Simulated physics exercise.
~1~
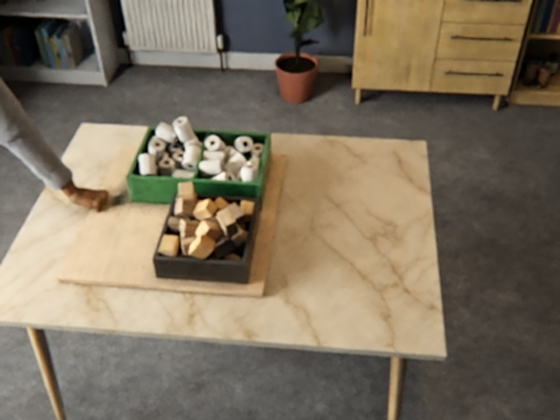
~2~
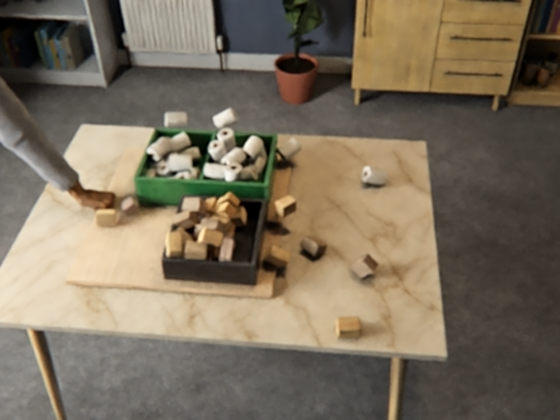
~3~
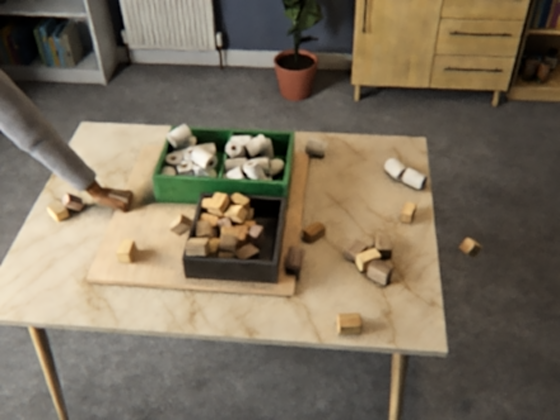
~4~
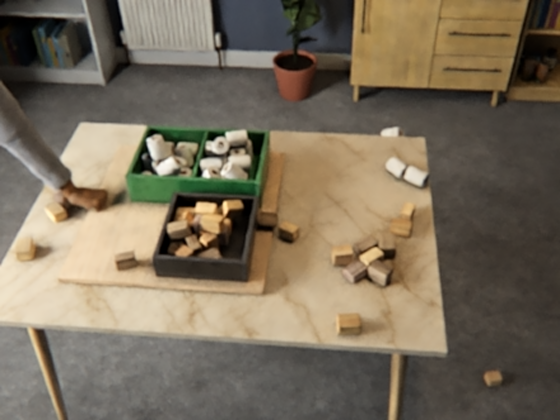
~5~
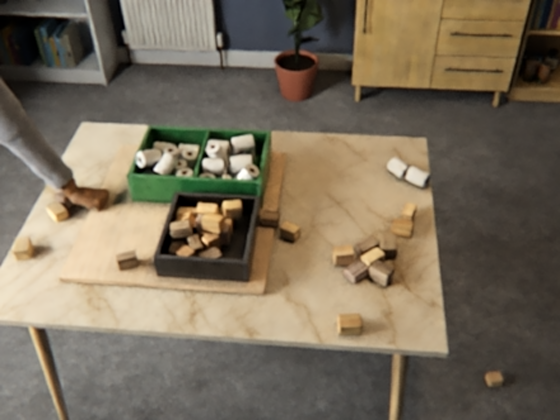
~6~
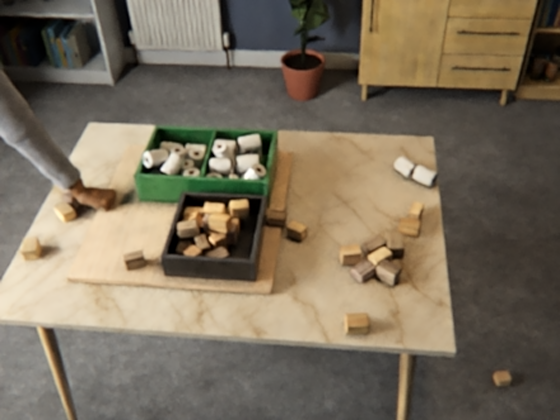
In a grey-carpeted room with a potted plant and a wooden cabinet behind, a hand grips a board on a marble-patterned table. The board holds a green tote of white paper rolls and, in front of it, a black tote of timber offcuts. The hand jerks the board to the right, and rolls and blocks hop over the rims and scatter across the table. The board then goes back left, leaving more offcuts strewn on both sides, while one block drops to the floor at the right. Finally the board rests, both totes still partly full, with two rolls lying near the table's right edge.
